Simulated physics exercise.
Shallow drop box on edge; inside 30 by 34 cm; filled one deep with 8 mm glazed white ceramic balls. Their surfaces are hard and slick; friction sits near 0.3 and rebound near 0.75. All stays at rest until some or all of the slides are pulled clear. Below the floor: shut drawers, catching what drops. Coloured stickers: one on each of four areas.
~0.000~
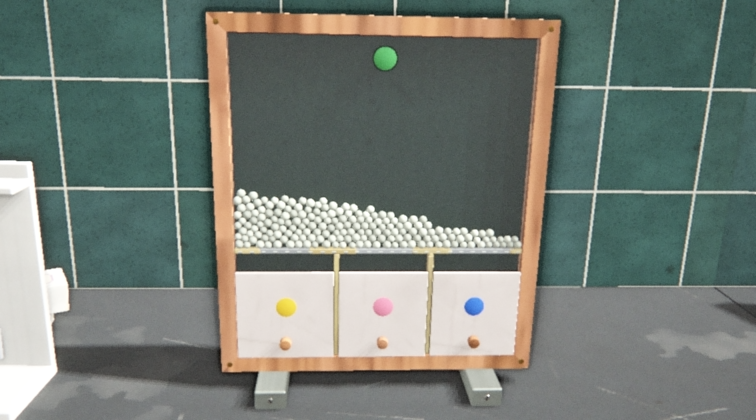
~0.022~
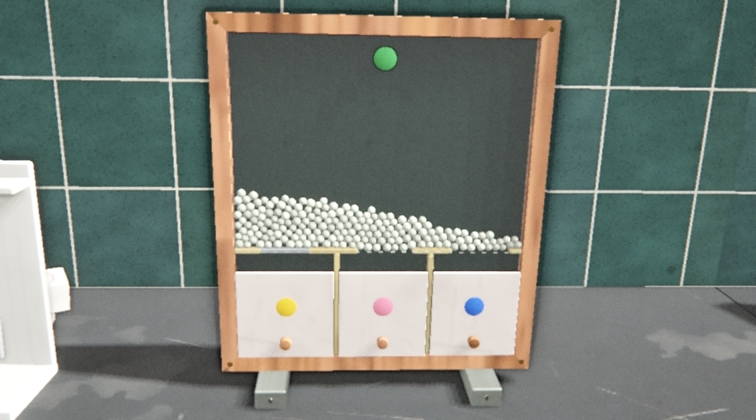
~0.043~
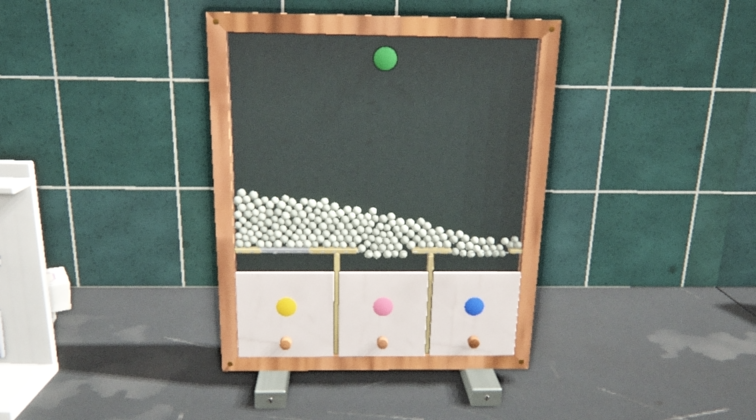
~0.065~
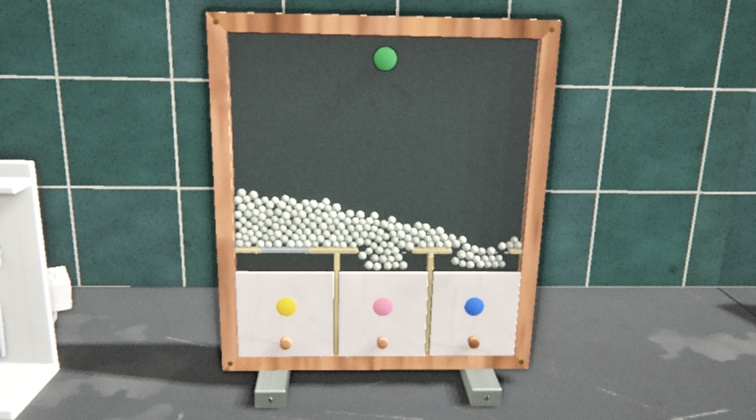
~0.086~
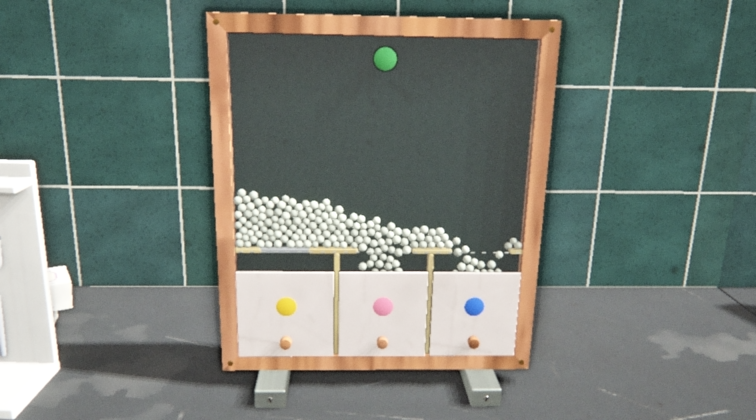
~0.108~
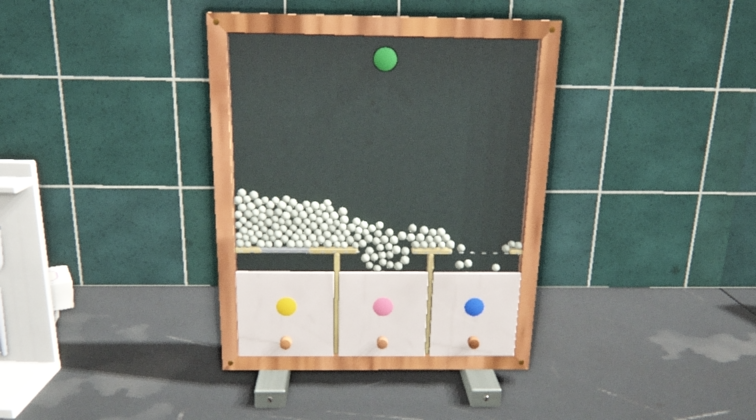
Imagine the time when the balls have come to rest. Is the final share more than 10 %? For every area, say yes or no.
Pink drawer: Yes. Blue drawer: Yes. Green store: Yes. Yellow drawer: No.
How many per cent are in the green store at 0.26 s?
I'd guess near 55 in a hundred.
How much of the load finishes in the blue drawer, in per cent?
Estimated share there: Roughly 15 per cent.
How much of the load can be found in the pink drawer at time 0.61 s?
40 %.
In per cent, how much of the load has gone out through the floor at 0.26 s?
Fraction out below at that moment: Near 45 per cent.
After 0.26 s, 45 % are out; pink 30 %, blue 15 %, green 55 %.
After 0.61 s, 55 % are out; pink 40 %, blue 15 %, green 45 %.
After 1.31 s, 65 % are out; pink 50 %, blue 15 %, green 35 %.
All still by 4.3 s, 75 % are out; pink 60 %, blue 15 %, green 25 %, yellow 0 %.
